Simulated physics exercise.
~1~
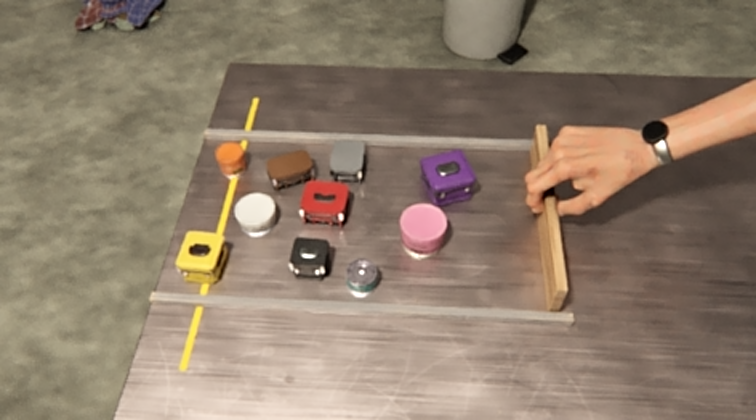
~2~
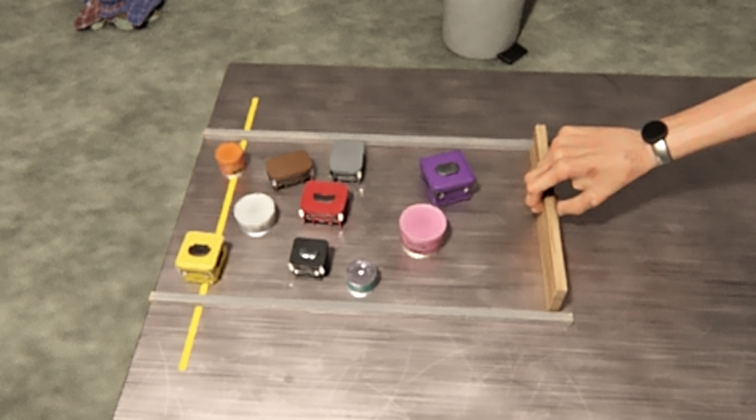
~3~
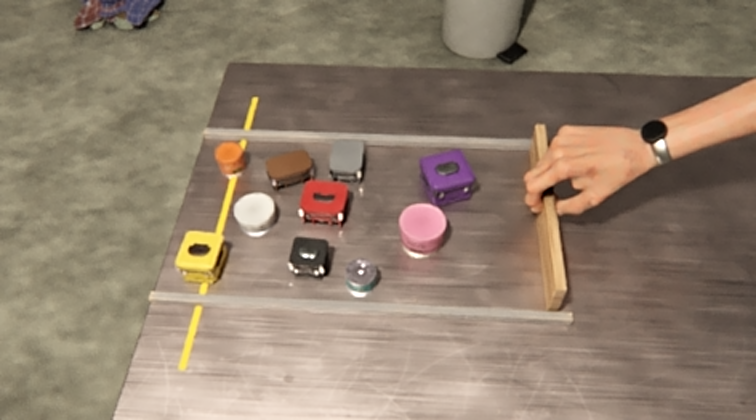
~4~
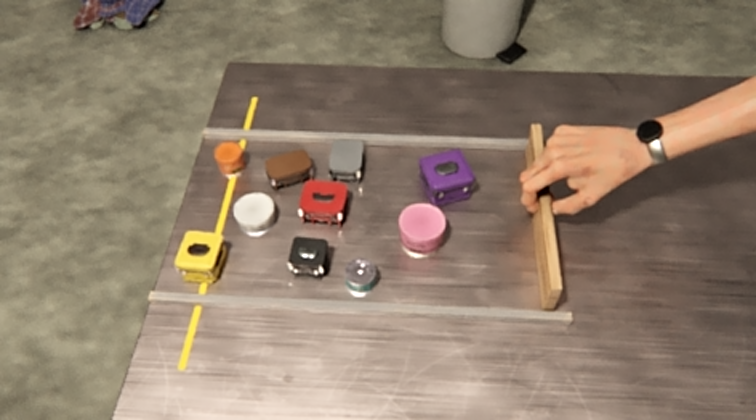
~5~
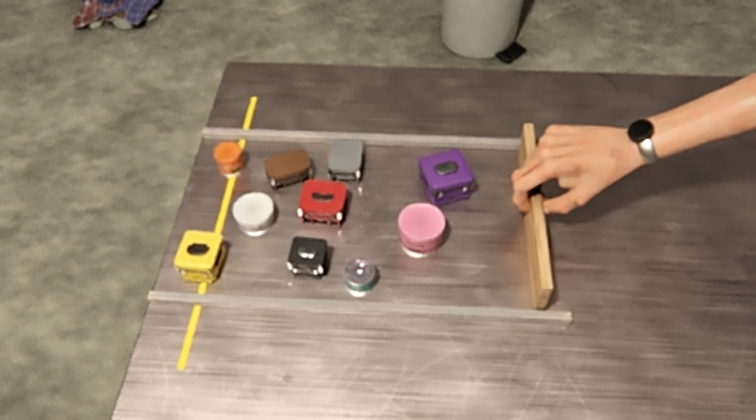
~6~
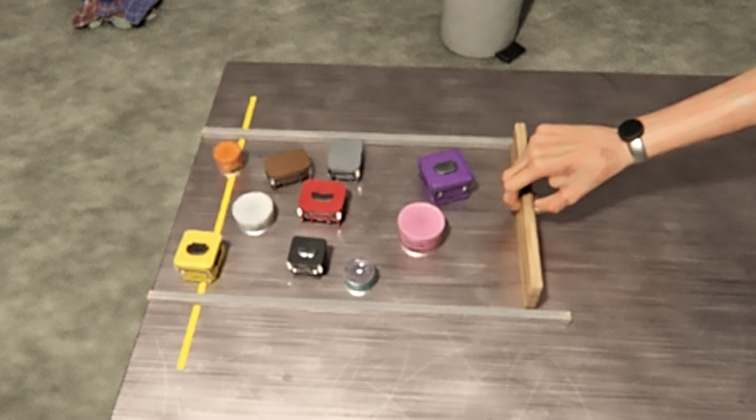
On a dark wooden tabletop above a grey floor, seen from a high, fixed angle, two pale rails run across the wood over a yellow tape line. Orange, white and yellow items sit near the tape at left, brown, grey, red, black and turquoise ones mid-left, purple and pink ones further right. A watch-wearing hand slides a wooden board slightly left, touching none of them.
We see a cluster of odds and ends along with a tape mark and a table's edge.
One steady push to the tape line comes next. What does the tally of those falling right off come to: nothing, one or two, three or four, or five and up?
Most likely the sweep will knock off at least five.
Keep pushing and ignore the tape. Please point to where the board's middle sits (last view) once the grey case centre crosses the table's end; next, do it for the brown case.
Near (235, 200), then near (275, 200).
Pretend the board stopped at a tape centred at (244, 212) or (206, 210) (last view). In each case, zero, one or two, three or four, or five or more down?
First try either three or four; second try more than four.
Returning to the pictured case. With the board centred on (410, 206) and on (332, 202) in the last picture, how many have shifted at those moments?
That makes 2 at the first spot and 9 at the second.
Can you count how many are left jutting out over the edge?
The total would be 1.
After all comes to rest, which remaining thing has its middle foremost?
That would be the black case.
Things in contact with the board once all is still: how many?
At rest, 3 are in contact.
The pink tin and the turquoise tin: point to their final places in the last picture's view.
Final pixels, roughly: (193, 222) for the first, (187, 279) for the other.
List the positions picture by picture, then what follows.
In the first picture, yellow case (203, 258); orange pot (232, 160); white pot (257, 215); board (547, 213); tape (225, 212).
In the second picture, orange pot (231, 160); pink tin (422, 231).
In the third picture, white pot (256, 214); purple case (446, 178).
In the fourth picture, yellow case (202, 257); grey case (347, 161).
In the fifth picture, orange pot (230, 159); turquoise tin (360, 276).
In the sixth picture, yellow case (201, 257); orange pot (229, 159); white pot (254, 214); board (525, 210); tape (223, 211).
A little later, none off yet; yellow case at rest near (201, 257); orange pot at rest near (229, 159); white pot at rest near (254, 214).
Next, none off yet; yellow case at rest near (201, 257); orange pot shifted a little near (219, 157); white pot at rest near (254, 214).
Later still, one off so far; yellow case shifted about its own width near (175, 257); orange pot dropping near (183, 262); white pot shifted about its own width near (197, 226).
When it is over, the number that fall off is five or more; down, grey case, red case, brown case, white pot, orange pot and yellow case.
